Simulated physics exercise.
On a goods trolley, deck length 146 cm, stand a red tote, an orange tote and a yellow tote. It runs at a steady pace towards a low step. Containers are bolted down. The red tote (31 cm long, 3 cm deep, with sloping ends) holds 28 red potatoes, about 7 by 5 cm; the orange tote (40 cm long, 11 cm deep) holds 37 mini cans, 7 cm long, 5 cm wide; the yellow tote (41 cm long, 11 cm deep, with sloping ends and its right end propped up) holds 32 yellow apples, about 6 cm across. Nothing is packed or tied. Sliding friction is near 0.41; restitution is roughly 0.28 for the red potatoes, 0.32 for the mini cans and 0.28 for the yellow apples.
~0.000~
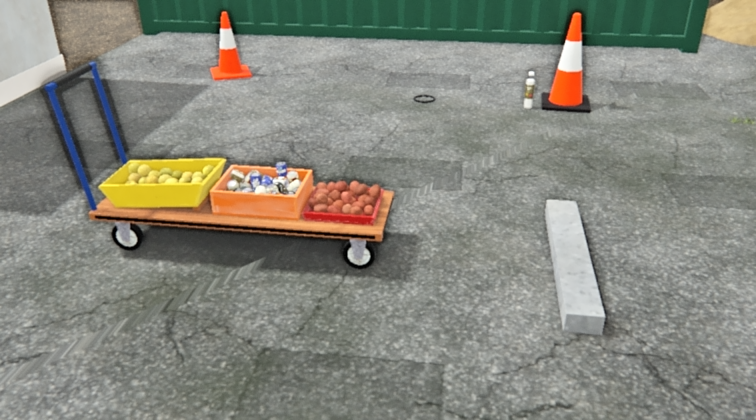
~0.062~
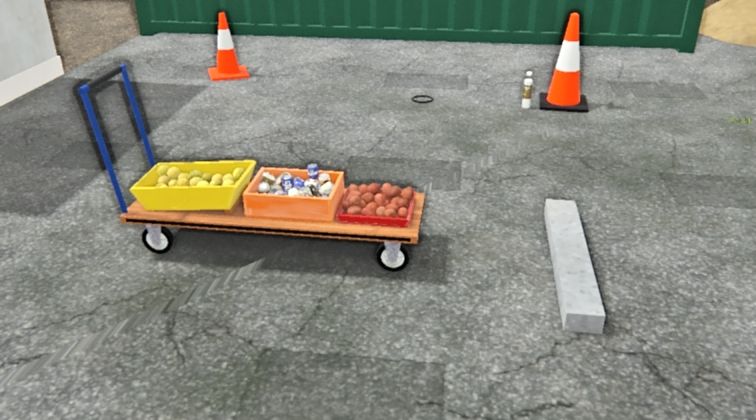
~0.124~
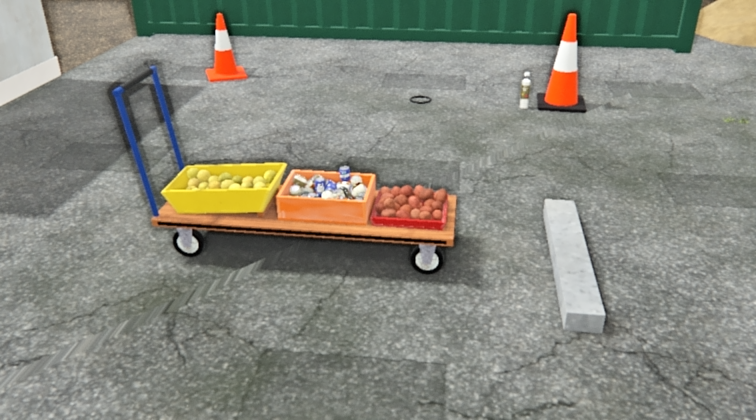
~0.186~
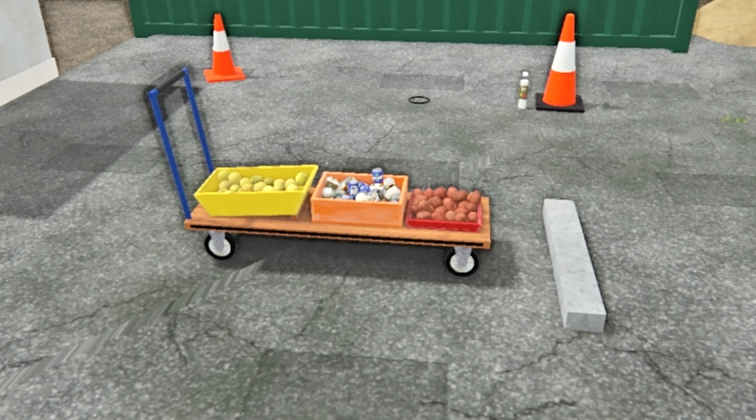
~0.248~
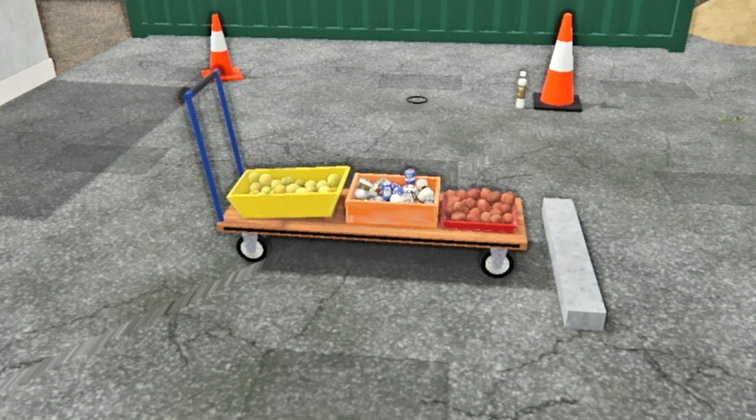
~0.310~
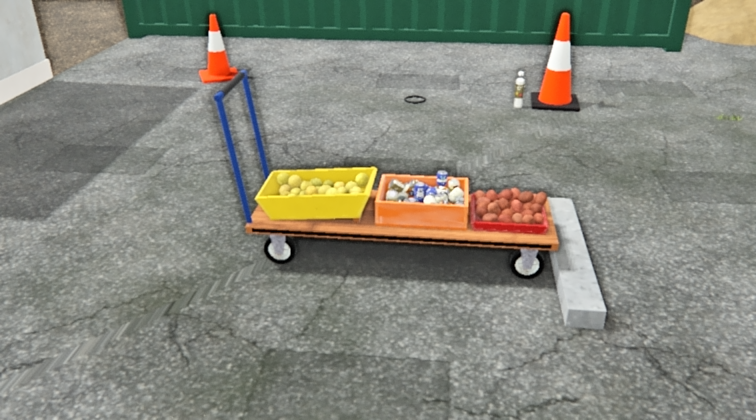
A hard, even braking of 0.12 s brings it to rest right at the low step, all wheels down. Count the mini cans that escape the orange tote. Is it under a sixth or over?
It sheds fewer than one in six of them.
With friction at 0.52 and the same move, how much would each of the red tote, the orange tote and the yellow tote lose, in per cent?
In that case red tote 20, orange tote 0, yellow tote 0 per cent.
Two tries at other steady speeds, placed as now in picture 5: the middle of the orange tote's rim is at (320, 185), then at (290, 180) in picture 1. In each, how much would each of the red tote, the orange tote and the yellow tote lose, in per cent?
Red tote 10 then 20, orange tote 0 then 0, yellow tote 0 then 0 per cent.
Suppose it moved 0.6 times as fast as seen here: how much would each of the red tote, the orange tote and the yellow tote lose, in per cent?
In that case red tote 10, orange tote 0, yellow tote 0 per cent.
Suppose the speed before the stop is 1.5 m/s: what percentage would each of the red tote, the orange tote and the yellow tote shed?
In that case red tote 10, orange tote 0, yellow tote 0 per cent.
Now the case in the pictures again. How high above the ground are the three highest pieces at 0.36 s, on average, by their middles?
Roughly 38 cm.
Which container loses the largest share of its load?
It is the red tote.
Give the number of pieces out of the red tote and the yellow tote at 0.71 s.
Out by then, roughly: Red tote 8, yellow tote 0.
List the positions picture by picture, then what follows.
In the first frame (places track the rim corner closest to us here; the camera moves round a little), orange tote (294, 196); yellow tote (201, 184); 86 cm to go; all still inside.
The second frame shows orange tote (328, 199); yellow tote (234, 186); 69 cm to go.
The third frame shows orange tote (363, 201); yellow tote (268, 189); 53 cm to go.
The fourth frame shows orange tote (399, 204); yellow tote (302, 191); 36 cm to go.
The fifth frame shows orange tote (434, 205); yellow tote (337, 193); 20 cm to go.
The sixth frame shows orange tote (465, 206); yellow tote (367, 194); stopping; all still inside.
After 0.36 s, the red tote is down by 1 of 28, the orange tote has all 37 and the yellow tote has all 32.
After 0.48 s, the red tote is down by 7 of 28, the orange tote has all 37 and the yellow tote has all 32.
After 0.71 s, the red tote is down by 9 of 28, the orange tote is down by 2 of 37 and the yellow tote has all 32.
Outcome (at 1.22 s), the red tote is down by 9 of 28, the orange tote is down by 2 of 37 and the yellow tote is down by 1 of 32. Asked share, 2 of 37, 5 per cent.
